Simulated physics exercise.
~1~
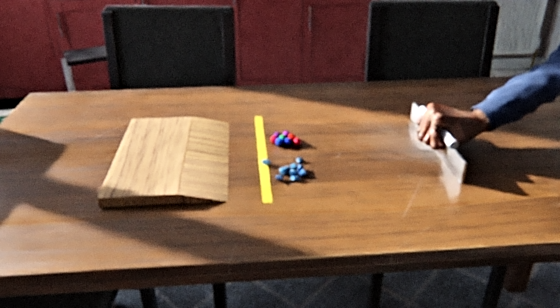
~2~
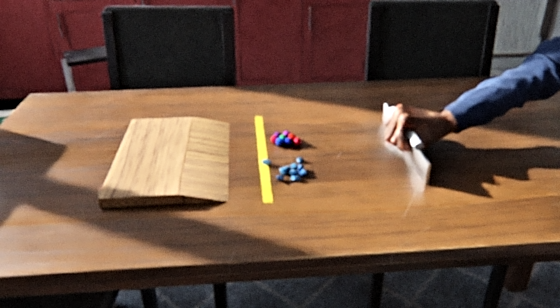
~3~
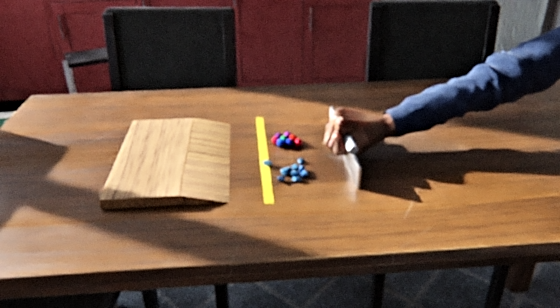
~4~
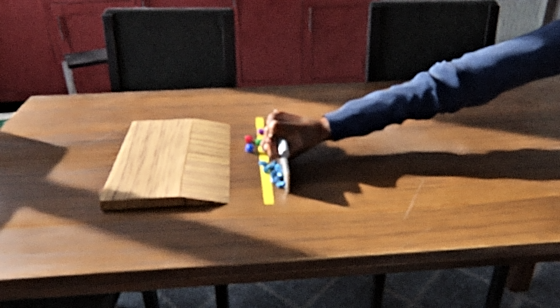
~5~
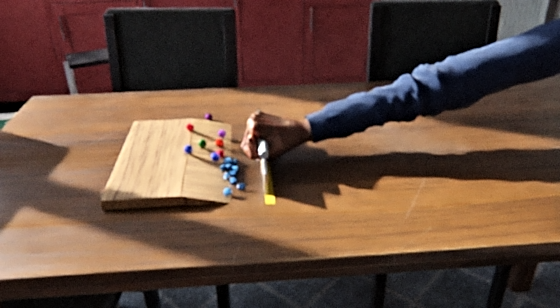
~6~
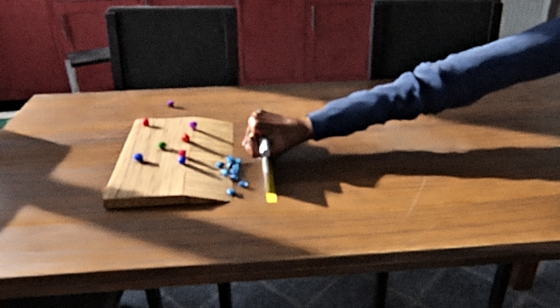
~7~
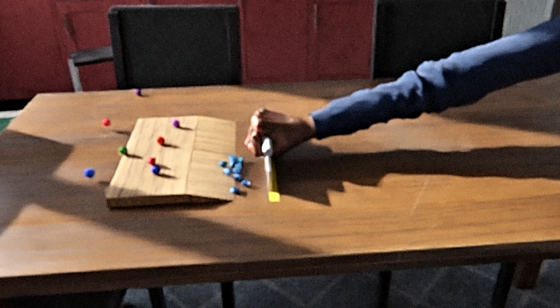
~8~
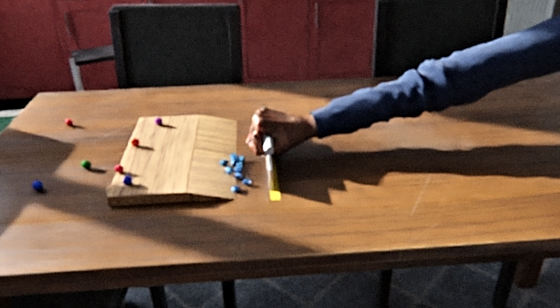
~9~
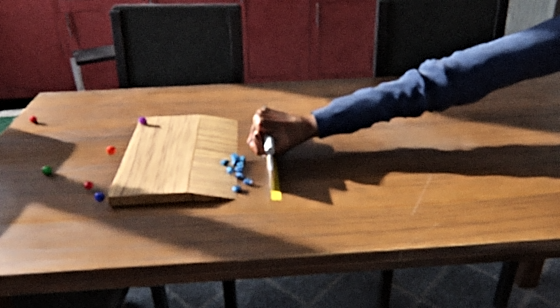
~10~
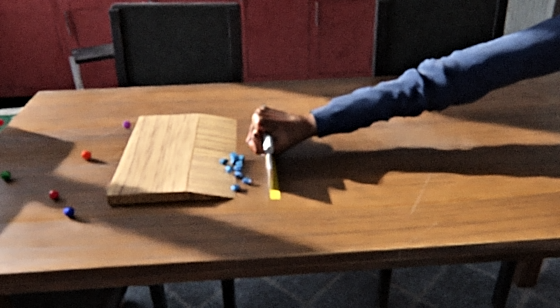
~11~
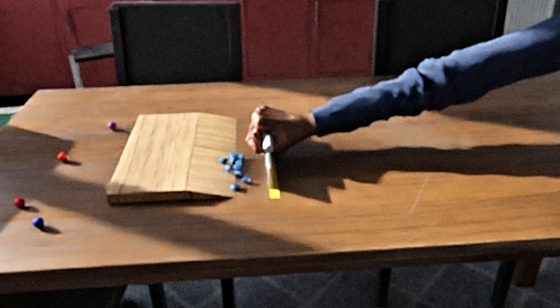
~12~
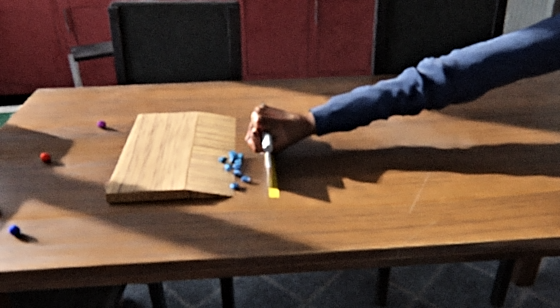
The video shows a hand sweeping a scraper left across a wooden table into two groups of small pieces, stopping at yellow tape. The red, blue and other coloured balls roll over the wooden ramp and beyond, while the light blue pieces stay near its lower edge.
